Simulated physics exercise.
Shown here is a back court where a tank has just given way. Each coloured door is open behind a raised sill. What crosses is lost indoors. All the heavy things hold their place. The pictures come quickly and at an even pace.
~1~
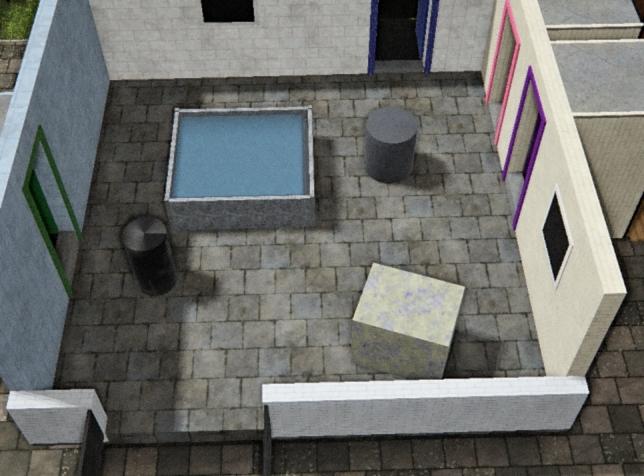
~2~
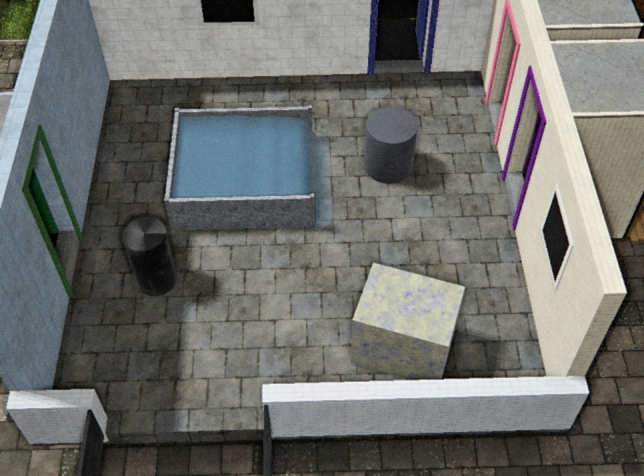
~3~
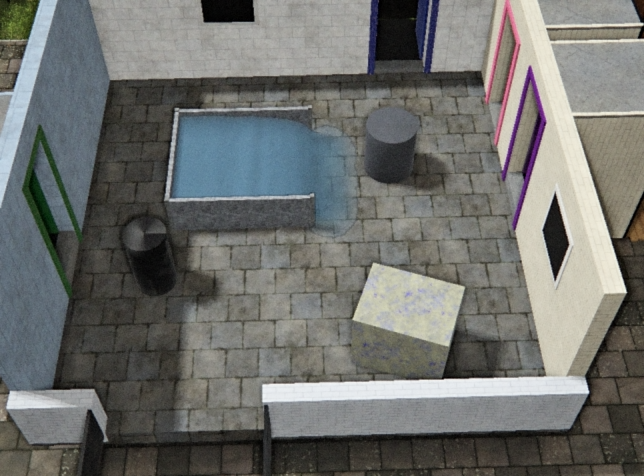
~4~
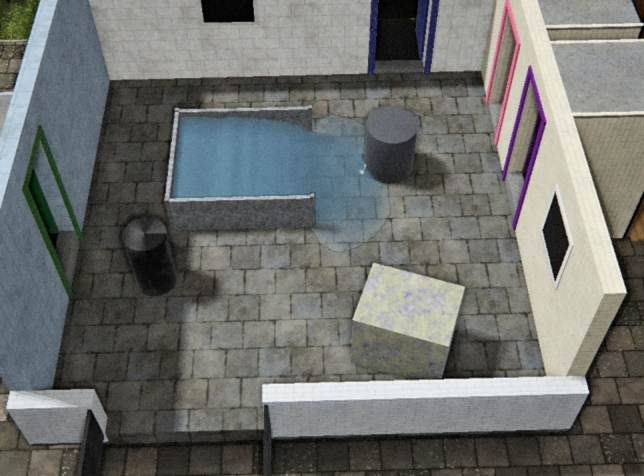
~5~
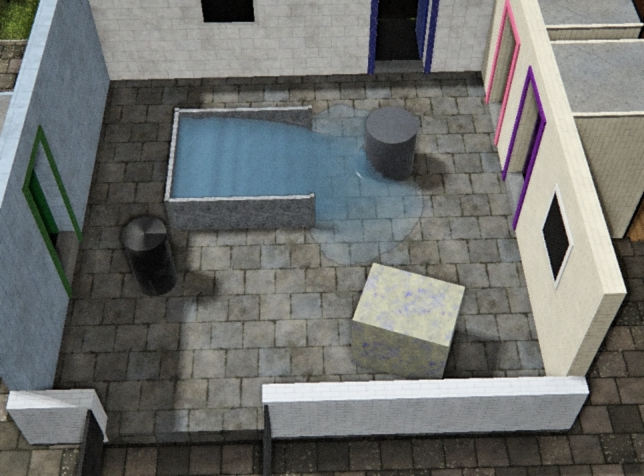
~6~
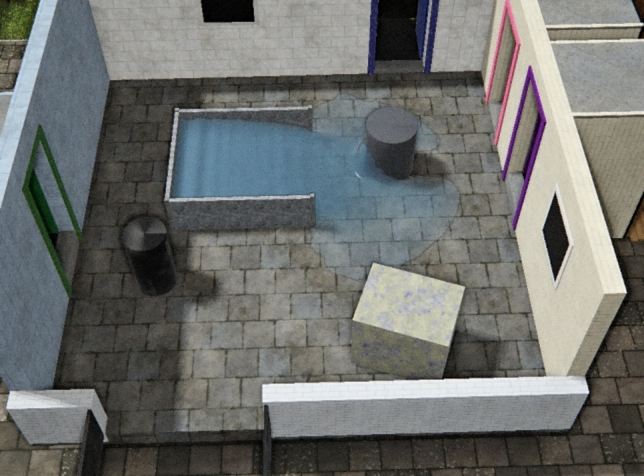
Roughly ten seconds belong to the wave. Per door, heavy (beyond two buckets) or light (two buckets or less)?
Blue door - heavy; pink door - heavy; green door - light; purple door - light.
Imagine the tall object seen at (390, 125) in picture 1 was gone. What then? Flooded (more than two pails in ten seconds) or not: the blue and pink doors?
Blue door stays within the limit; pink door exceeds the limit.
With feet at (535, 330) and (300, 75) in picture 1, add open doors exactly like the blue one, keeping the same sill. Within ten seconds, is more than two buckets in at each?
Door by door: Ends up above, then ends up below.
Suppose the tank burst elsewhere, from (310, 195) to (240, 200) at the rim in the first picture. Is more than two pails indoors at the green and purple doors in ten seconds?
First green comes up short, then purple comes up short.
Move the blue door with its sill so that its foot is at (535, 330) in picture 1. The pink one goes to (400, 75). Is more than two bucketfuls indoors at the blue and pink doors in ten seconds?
Looking at it, I'd say the blue one breaks the limit and the pink one breaks the limit.
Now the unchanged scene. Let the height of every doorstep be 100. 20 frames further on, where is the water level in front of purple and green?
About 50 %, then 0 %.
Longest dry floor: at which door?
It's the green door.
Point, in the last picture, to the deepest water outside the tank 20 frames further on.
My finger goes to (551, 403).
A moment on, water covers 30 % of the floor; the blue door not reached, the pink door wet at the sill, nothing in, the green door not reached, the purple door wet at the sill, nothing in.
Next, water covers 40 % of the floor; the blue door under two buckets in, the pink door under two buckets in, the green door not reached, the purple door wet at the sill, nothing in.
Then, water covers 50 % of the floor; the blue door over two buckets in, the pink door over two buckets in, the green door not reached, the purple door under two buckets in.
Later, water covers 65 % of the floor; the blue door over two buckets in, the pink door far over two buckets in, the green door not reached, the purple door under two buckets in.
In the end, water covers 95 % of the floor; the blue door over two buckets in, the pink door far over two buckets in, the green door wet at the sill, nothing in, the purple door under two buckets in.
